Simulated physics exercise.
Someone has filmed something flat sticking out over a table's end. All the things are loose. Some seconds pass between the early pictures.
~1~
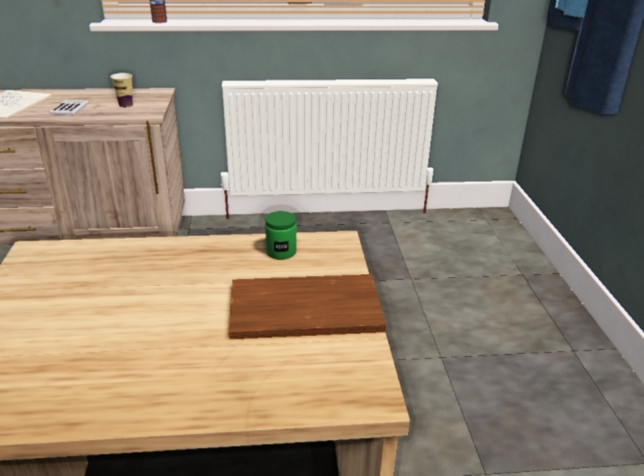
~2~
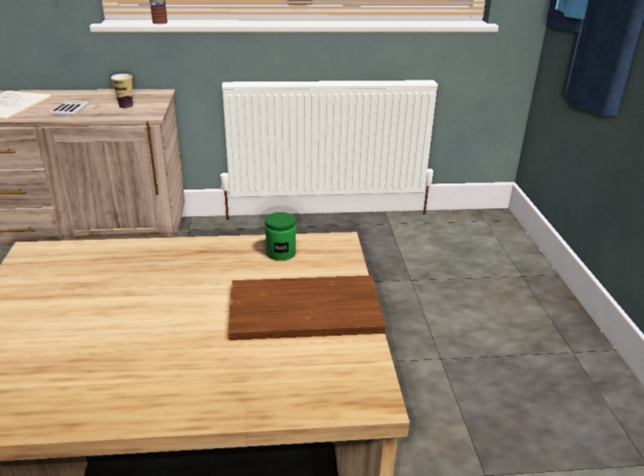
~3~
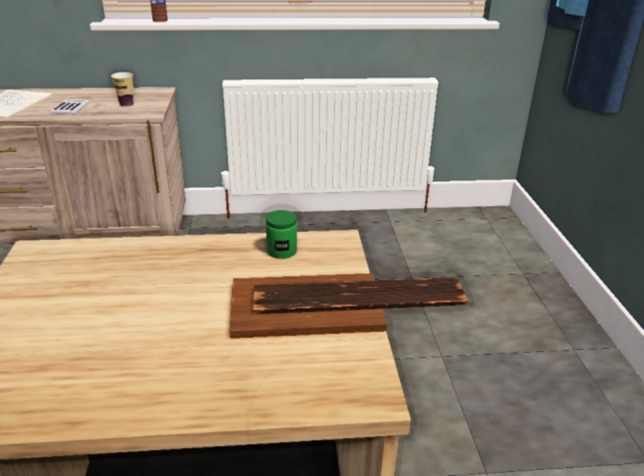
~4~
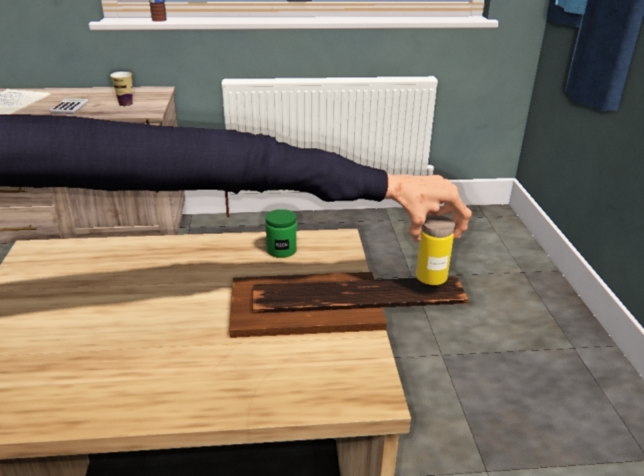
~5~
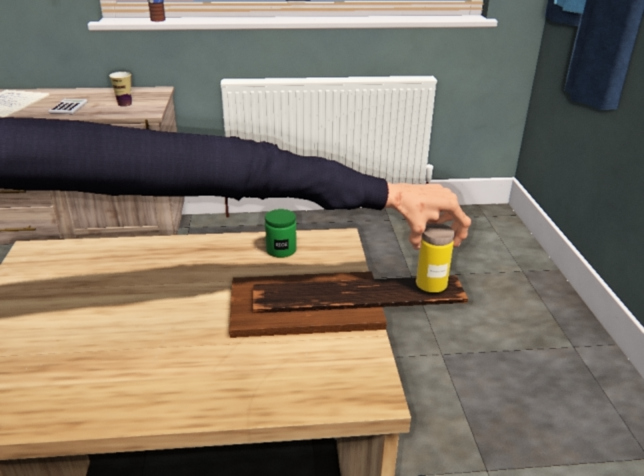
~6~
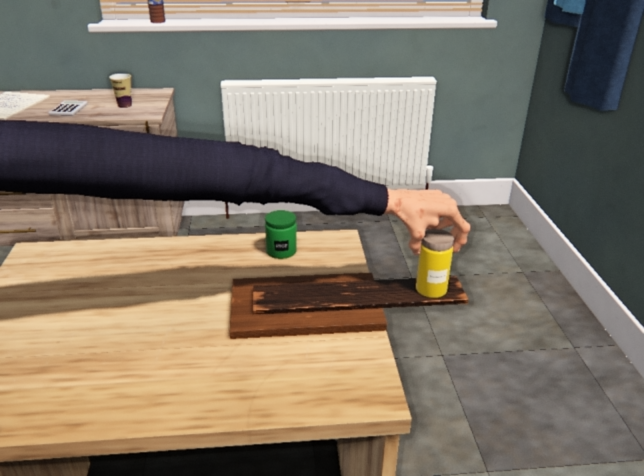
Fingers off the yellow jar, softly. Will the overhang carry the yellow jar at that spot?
The board goes over.
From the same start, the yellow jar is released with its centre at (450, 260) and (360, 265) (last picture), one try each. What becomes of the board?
First try: It comes down; second try: It keeps its balance.
Then, 0.70 s past the last view, yellow jar and black board now down on the floor or falling.
Then, 0.90 s past the last view, things are still on the move.
Finally, down on the floor or falling, yellow jar and black board; the other 2 still in place. The board comes down.
